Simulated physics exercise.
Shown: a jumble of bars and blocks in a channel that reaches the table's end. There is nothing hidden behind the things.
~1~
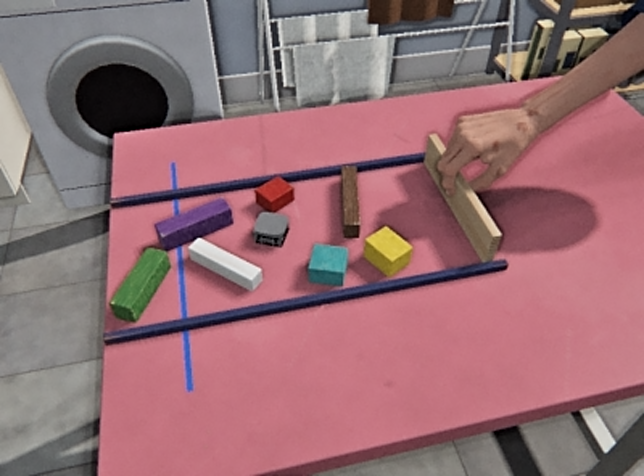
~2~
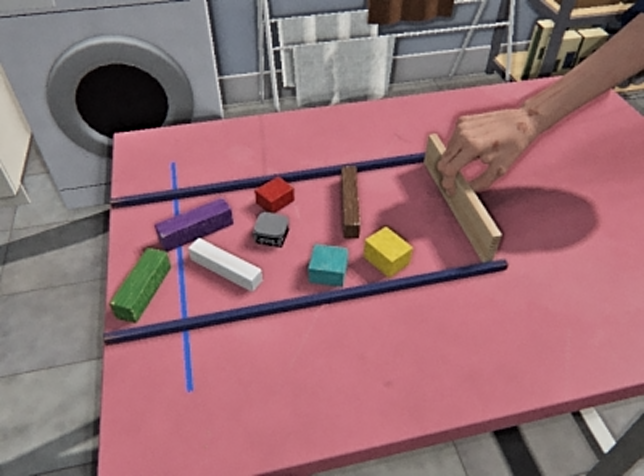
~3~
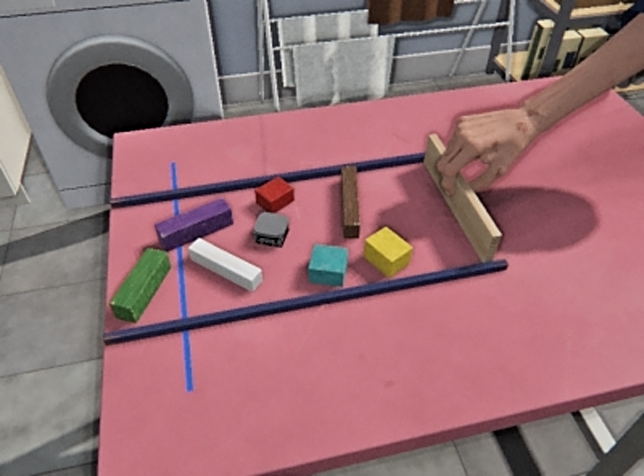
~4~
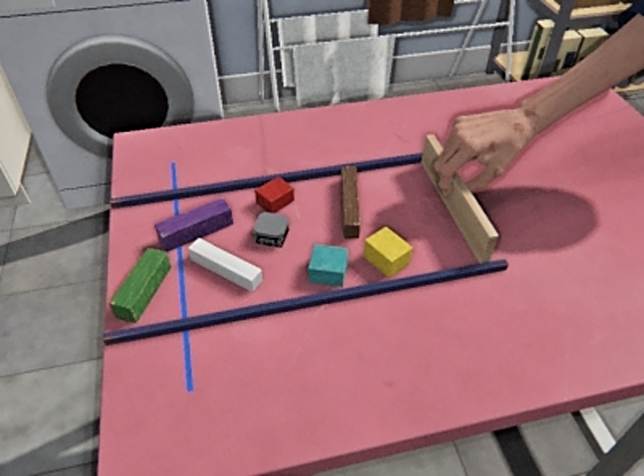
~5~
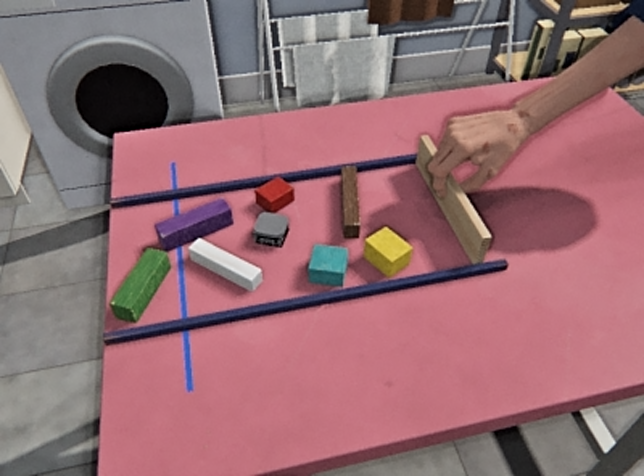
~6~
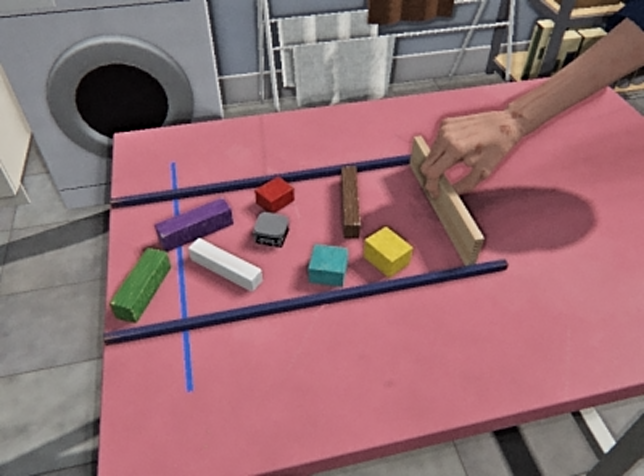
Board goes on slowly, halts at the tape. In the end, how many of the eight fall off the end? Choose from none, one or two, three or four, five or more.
Final count: One or two.
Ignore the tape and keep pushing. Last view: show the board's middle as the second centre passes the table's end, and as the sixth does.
For the first, roughly (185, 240); for the next, roughly (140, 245).
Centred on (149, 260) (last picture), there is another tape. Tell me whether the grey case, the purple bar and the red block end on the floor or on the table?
The grey case stays put; the purple bar topples off; and the red block stays put.
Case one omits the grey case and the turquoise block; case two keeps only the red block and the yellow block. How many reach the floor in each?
Taking the two tries in turn, it comes to 0 and 0.
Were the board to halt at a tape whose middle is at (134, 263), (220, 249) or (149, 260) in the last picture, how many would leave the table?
It would be 6, 0 and 4.
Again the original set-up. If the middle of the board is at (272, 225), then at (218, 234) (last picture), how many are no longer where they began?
The number moved is 7 and then 8.
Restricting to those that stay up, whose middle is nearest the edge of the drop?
That is the white stick.
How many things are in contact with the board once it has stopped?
Count recorded: 2.
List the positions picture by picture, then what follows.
In the first frame, green bar (142, 284); purple bar (195, 224); white stick (225, 264); board (458, 195); tape (180, 255).
In the second frame, purple bar (195, 224); brown bar (350, 201).
In the third frame, white stick (225, 264); red block (275, 196).
In the fourth frame, green bar (142, 284); turquoise block (328, 265).
In the fifth frame, purple bar (195, 224); grey case (272, 230).
In the sixth frame, green bar (142, 284); purple bar (195, 224); white stick (225, 264); board (443, 197); tape (180, 255).
A little later, none off yet; green bar at rest near (142, 284); purple bar at rest near (195, 224); white stick at rest near (225, 264).
When it is over, the number that fall off is one or two; down, purple bar and green bar.
